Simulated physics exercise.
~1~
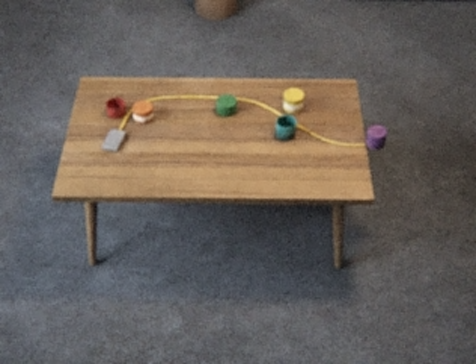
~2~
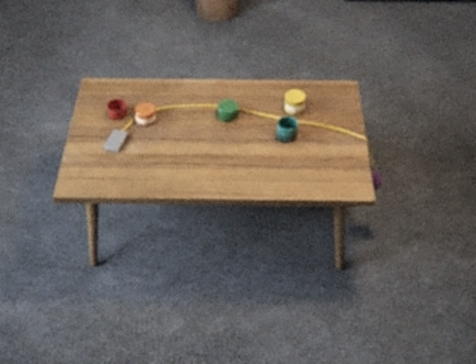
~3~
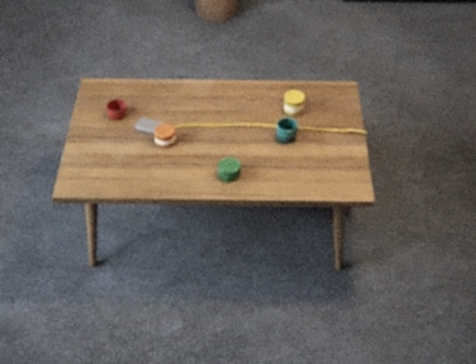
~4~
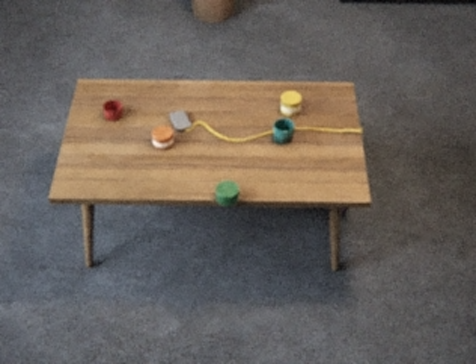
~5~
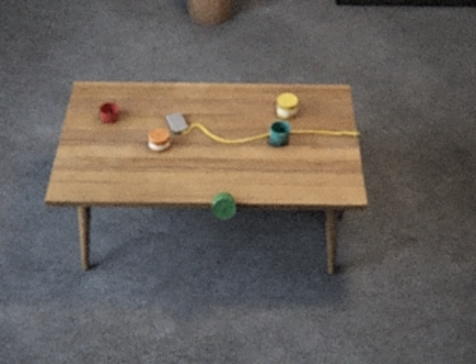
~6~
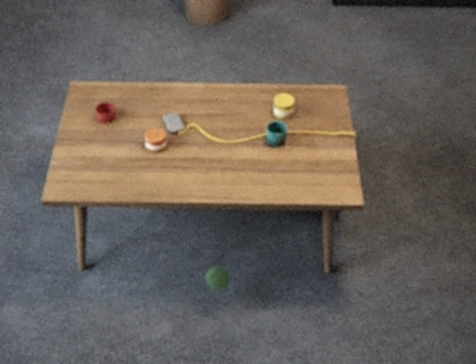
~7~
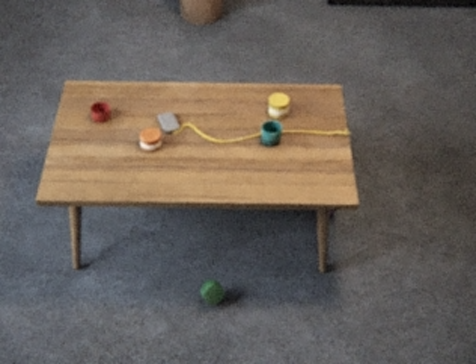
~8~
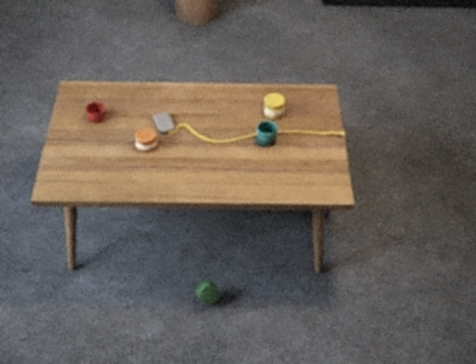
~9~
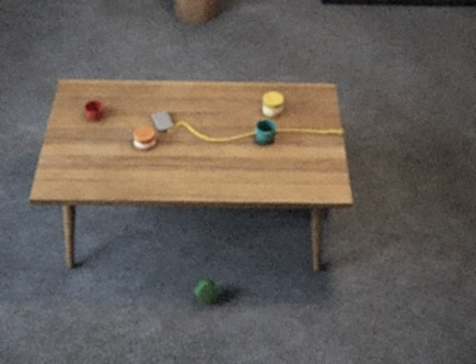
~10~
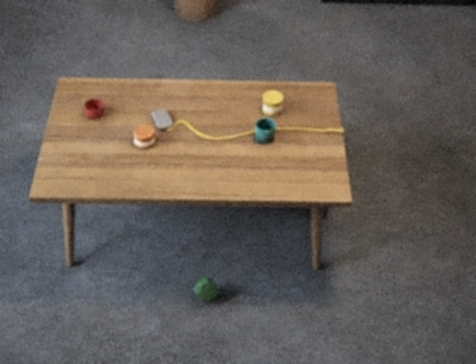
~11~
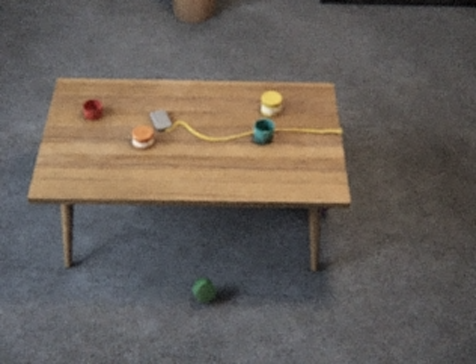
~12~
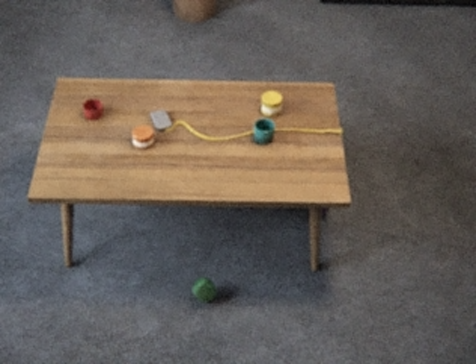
A purple object drops off the table, pulling a yellow cable, and a green tub falls too.
